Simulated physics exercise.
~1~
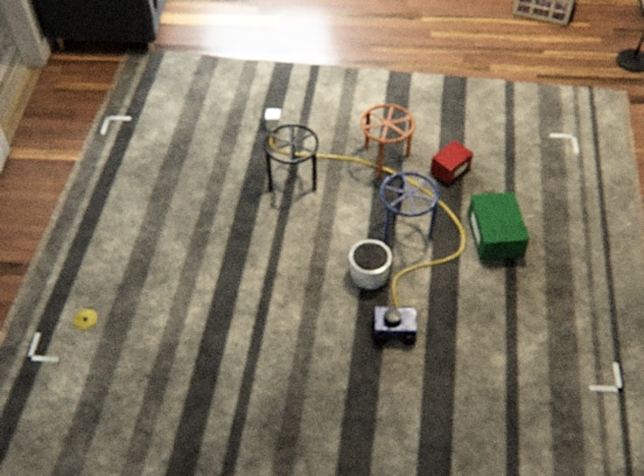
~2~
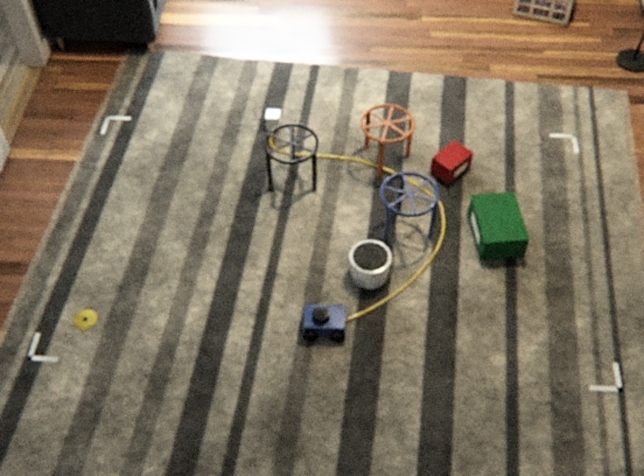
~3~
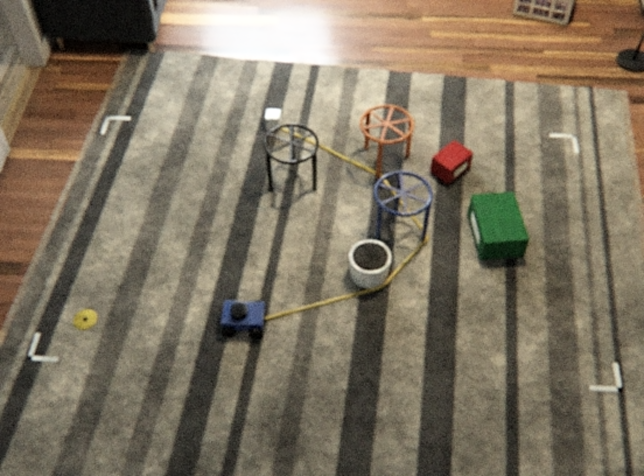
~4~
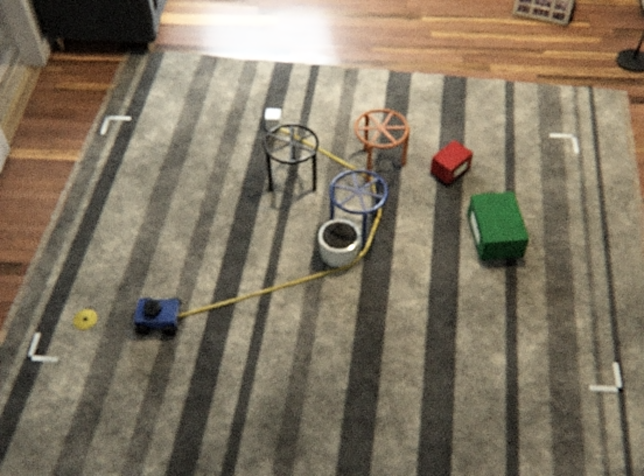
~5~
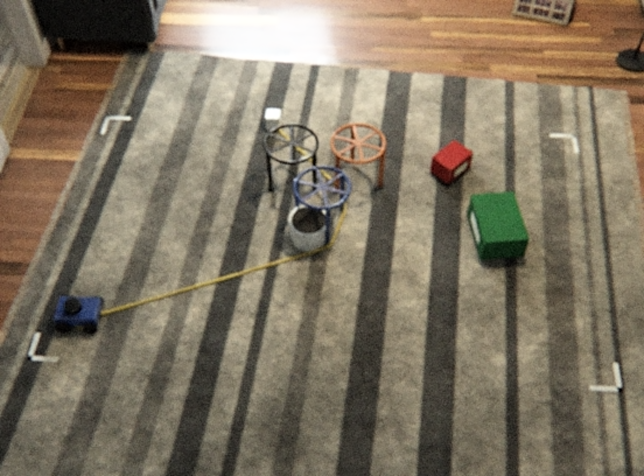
Small blue cart towing a yellow lead leftward across a striped rug, dragging the blue stool, white pot and orange stool left.
